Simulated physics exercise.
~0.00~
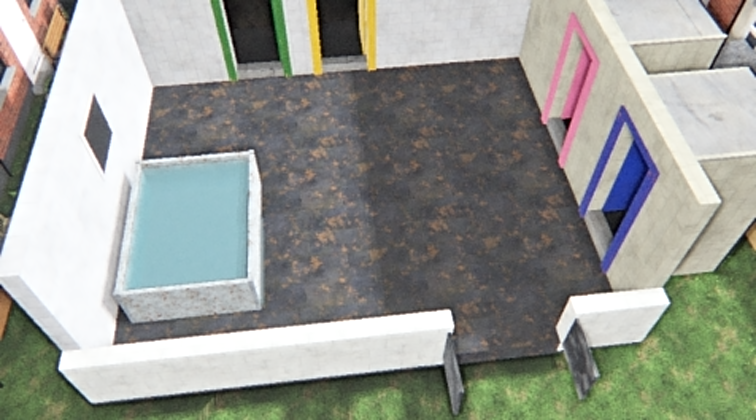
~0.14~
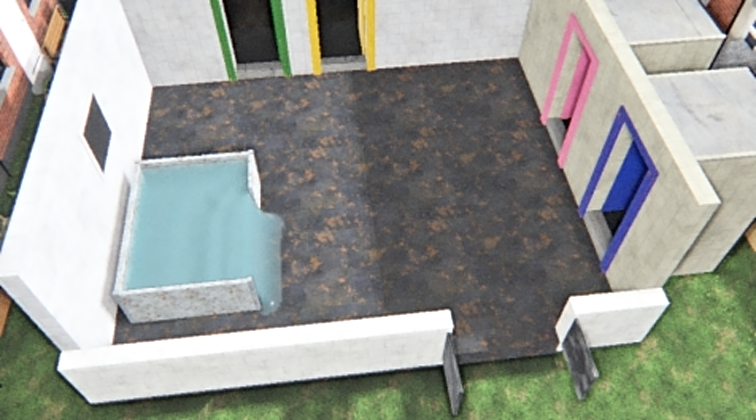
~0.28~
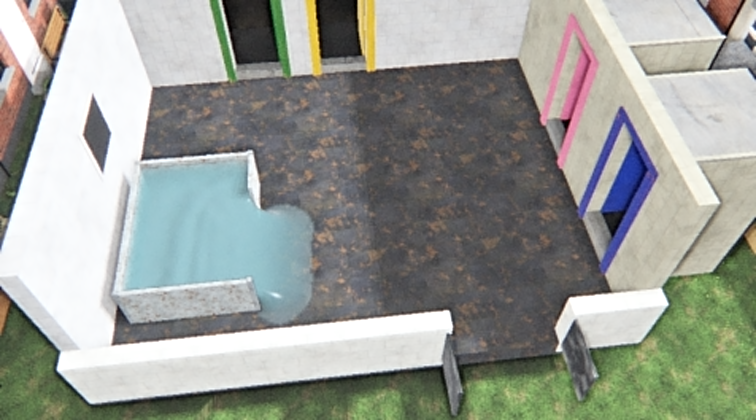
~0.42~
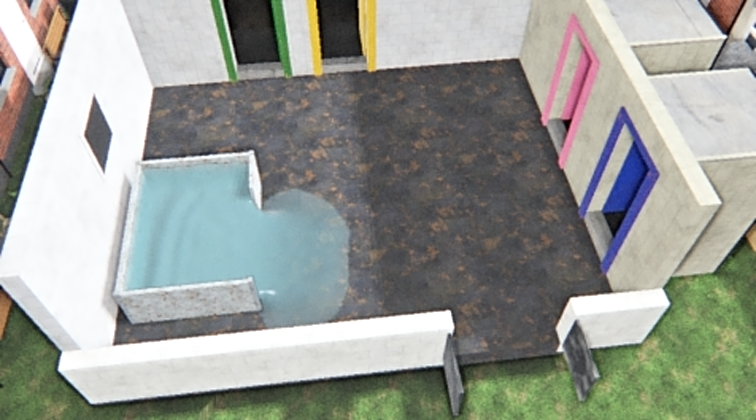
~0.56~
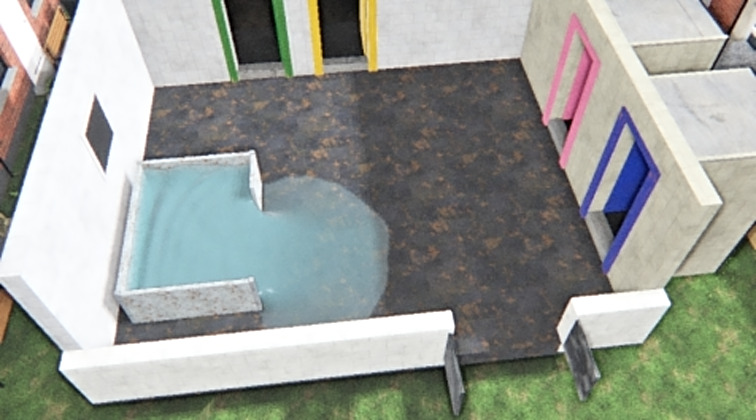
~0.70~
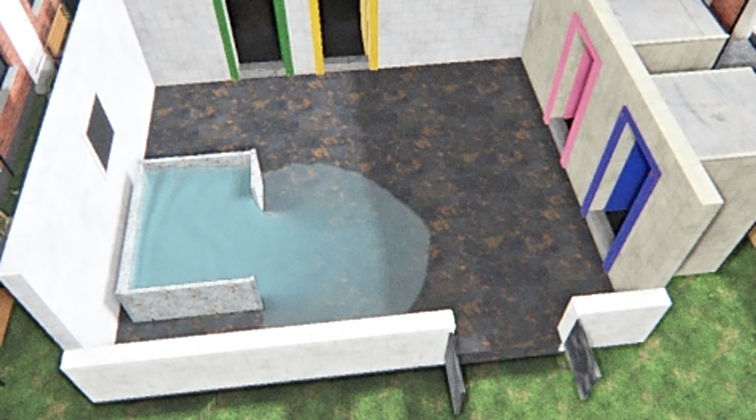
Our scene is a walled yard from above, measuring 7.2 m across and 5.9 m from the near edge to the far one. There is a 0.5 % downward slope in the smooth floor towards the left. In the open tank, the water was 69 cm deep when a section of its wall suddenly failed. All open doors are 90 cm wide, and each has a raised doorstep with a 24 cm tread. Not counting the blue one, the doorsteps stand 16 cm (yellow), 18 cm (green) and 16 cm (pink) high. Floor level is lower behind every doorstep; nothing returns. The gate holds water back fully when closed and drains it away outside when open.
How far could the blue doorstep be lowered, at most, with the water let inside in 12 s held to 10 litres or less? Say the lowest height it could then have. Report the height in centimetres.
It could then stand at about 24 cm.
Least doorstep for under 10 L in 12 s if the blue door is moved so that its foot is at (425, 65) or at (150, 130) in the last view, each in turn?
13.5 and 10.0 cm.
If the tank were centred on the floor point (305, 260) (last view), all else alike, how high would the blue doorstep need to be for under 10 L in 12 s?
A minimum of about 29 cm.
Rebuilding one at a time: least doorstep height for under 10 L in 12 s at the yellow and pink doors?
You'd want some 6.0 cm at yellow and some 13.5 cm at pink.
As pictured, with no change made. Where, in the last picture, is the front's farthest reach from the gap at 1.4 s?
(587, 247).
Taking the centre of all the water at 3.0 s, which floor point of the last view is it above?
The water is centred near (372, 243).
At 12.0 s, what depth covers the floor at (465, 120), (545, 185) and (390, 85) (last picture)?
Roughly 5, 6 and 6 centimetres.
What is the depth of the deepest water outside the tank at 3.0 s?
About 32 cm at most.
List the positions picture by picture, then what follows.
The first picture shows still water, 69 cm deep, in the open tank at (191, 220); the blue door at (612, 200) is dry.
In the second picture, the gap is at (253, 250), the front 0.4 m out at (279, 224); the back of the open tank holds 69 cm.
In the third picture, the gap is at (254, 253), the front 0.8 m out at (309, 228); the back of the open tank holds 69 cm.
In the fourth picture, the gap is at (255, 254), the front 1.4 m out at (345, 237); the back of the open tank holds 66 cm.
In the fifth picture, the gap is at (256, 254), the front 2.0 m out at (384, 236); the back of the open tank holds 60 cm.
In the sixth picture, water pours out at (257, 253) and has run 2.6 m, to (425, 241); about 6 cm deep outside, 61 cm at the back; 2.6 m in a straight line remain to the blue door at (614, 201).
After 1.4 s water covers 40 % of the floor, deepest (32 cm) near (270, 290); 1 cm at the blue door, 0 litres in over its 19 cm doorstep.
After 3.0 s water covers 55 % of the floor, deepest (32 cm) near (611, 309); 30 cm at the blue door, 16 litres in over its 19 cm doorstep.
After 12.0 s water covers 95 % of the floor, deepest (14 cm) near (152, 110); 3 cm at the blue door, 41 litres in over its 19 cm doorstep.
At the blue door as built, the water arrived by 1.4 s and peaked near 30 cm at 3.0 s.
With a doorstep of 21 cm, 24 litres would have come in within the 12 s; with 28.5 cm, 2 litres. So under 10 litres takes about 24 cm.
